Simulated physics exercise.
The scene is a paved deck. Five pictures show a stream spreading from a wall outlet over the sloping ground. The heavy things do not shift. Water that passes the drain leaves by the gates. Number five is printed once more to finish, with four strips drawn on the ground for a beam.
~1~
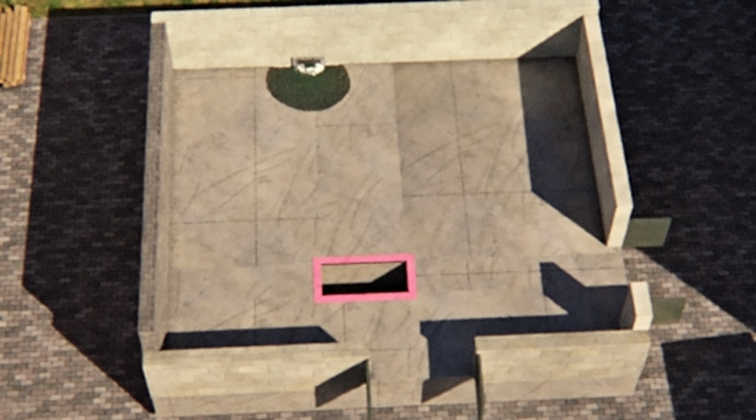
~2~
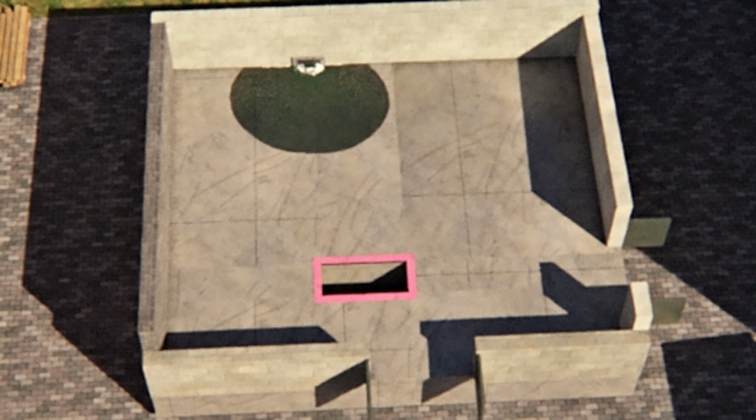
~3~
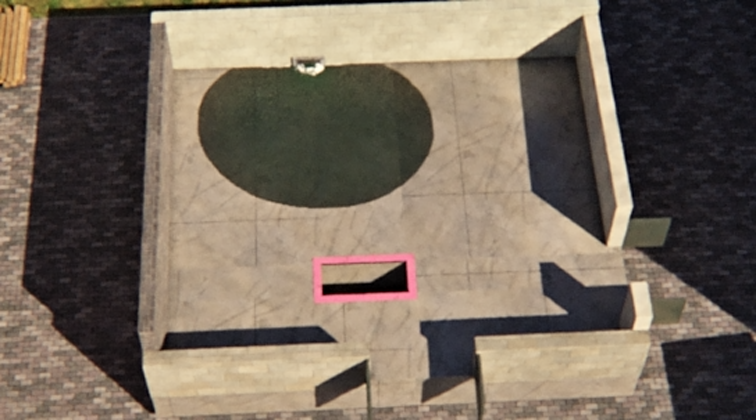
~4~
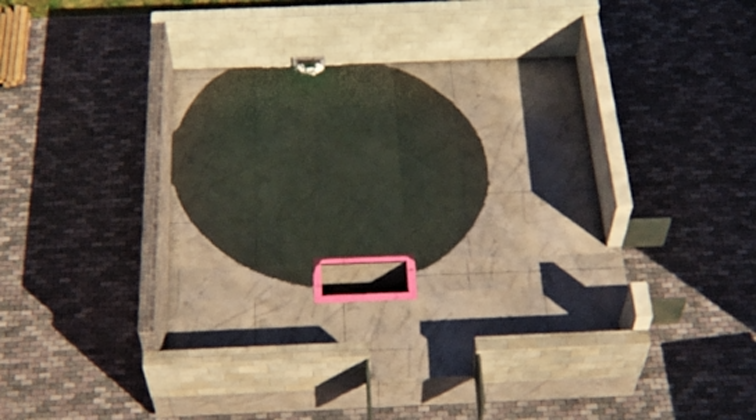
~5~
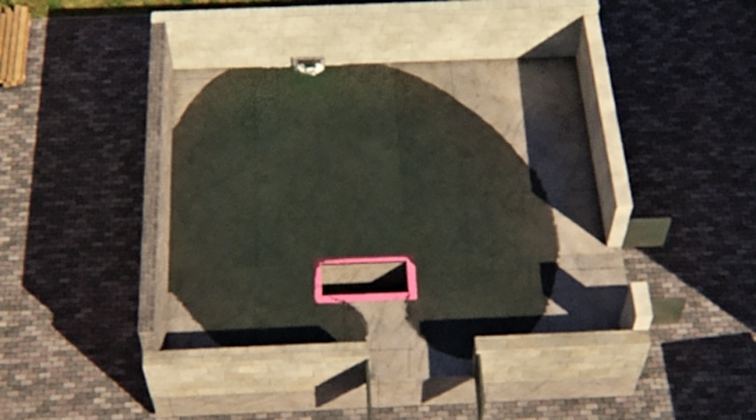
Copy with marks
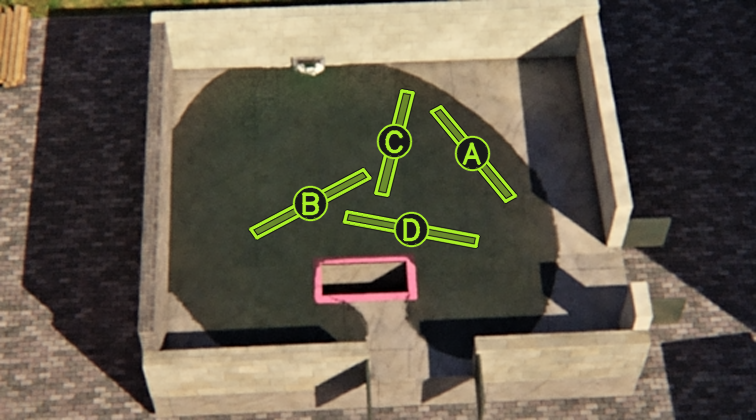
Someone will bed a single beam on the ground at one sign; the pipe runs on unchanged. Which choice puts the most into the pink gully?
Choose C.
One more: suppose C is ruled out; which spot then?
A it is.
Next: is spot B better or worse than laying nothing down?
It is worse.
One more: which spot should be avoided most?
That is spot B.
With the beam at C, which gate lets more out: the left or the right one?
More leaves on the left.
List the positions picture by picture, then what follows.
Outfall at (309, 61); pink gully at (365, 278); open gate at (613, 284); open gate at (421, 365); water covers 3 % of the ground and shows as far out as (298, 105); pink gully still dry.
Water covers 10 % of the ground and shows as far out as (359, 139); pink gully still dry.
Water covers 22 % of the ground and shows as far out as (323, 205); pink gully still dry.
Water covers 41 % of the ground and shows as far out as (436, 254); pink gully taking water.
Water covers 63 % of the ground and shows as far out as (510, 319); pink gully taking water.
On the marked copy, A from (436, 109) to (510, 198); B from (253, 233) to (366, 173); C from (381, 194) to (407, 91); D from (345, 216) to (476, 241).
With A, about 35 % of the stream runs into the pink gully, about 64 % out by the gates.
With B, about 9 % of the stream runs into the pink gully, about 90 % out by the gates.
With C, about 52 % of the stream runs into the pink gully, about 45 % out by the gates.
With D, about 23 % of the stream runs into the pink gully, about 77 % out by the gates.
